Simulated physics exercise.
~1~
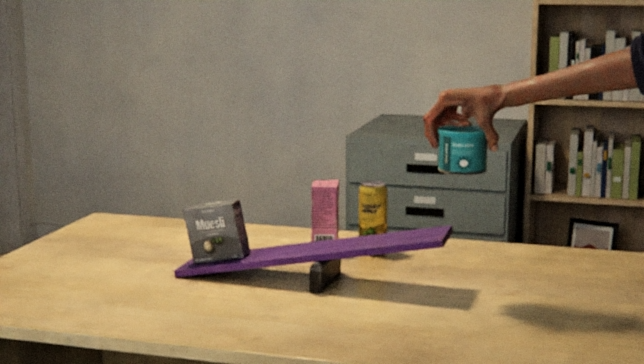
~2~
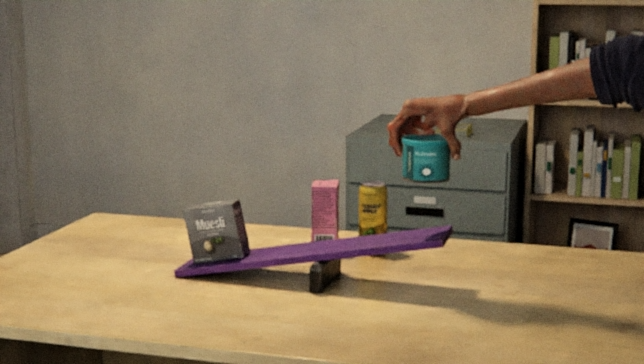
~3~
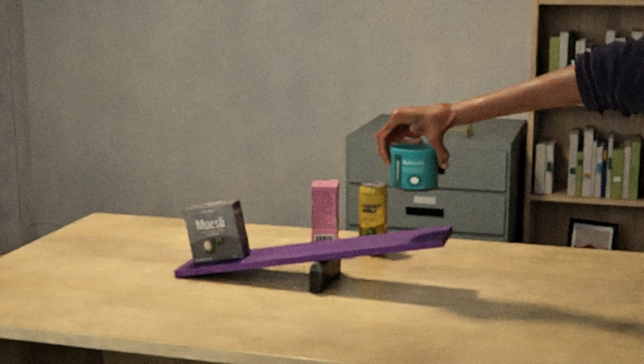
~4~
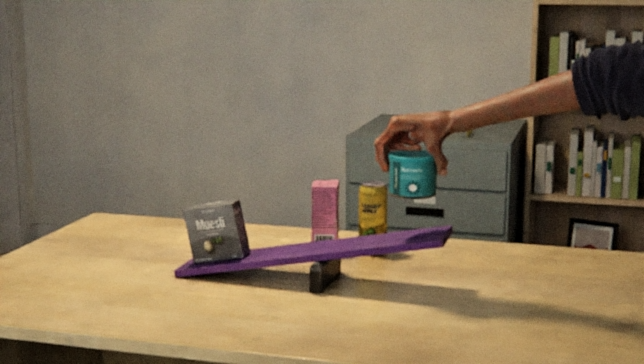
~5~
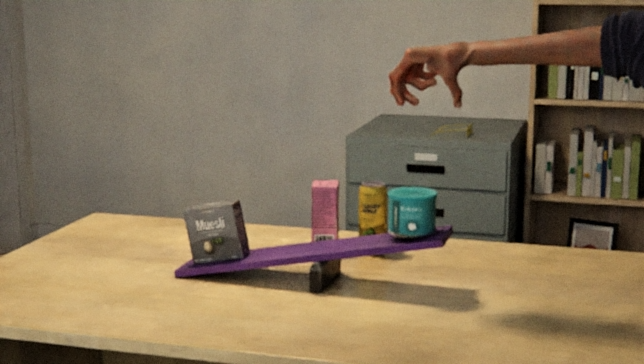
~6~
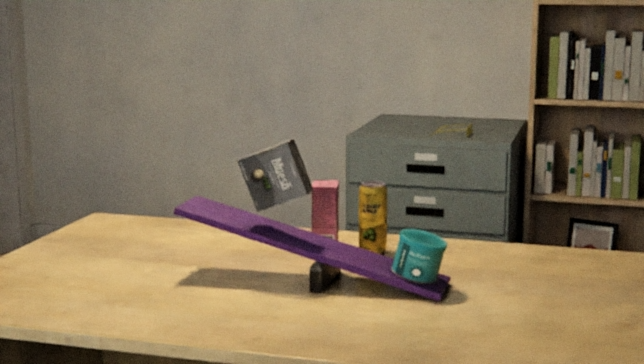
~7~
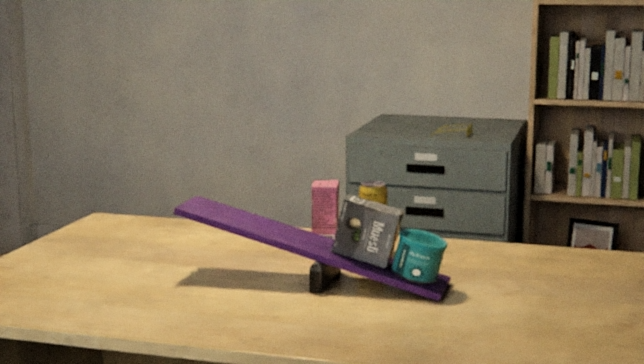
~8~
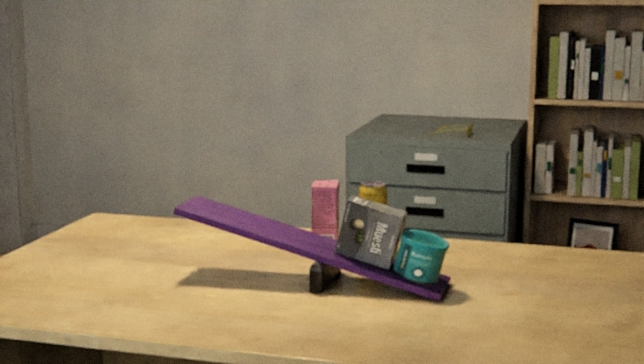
A hand lowers a turquoise tin onto the raised right end of a purple plank and lets go, and that end drops. The grey packet on the left is flung up and rightward, landing on its side against the tin as the plank stays tipped right.
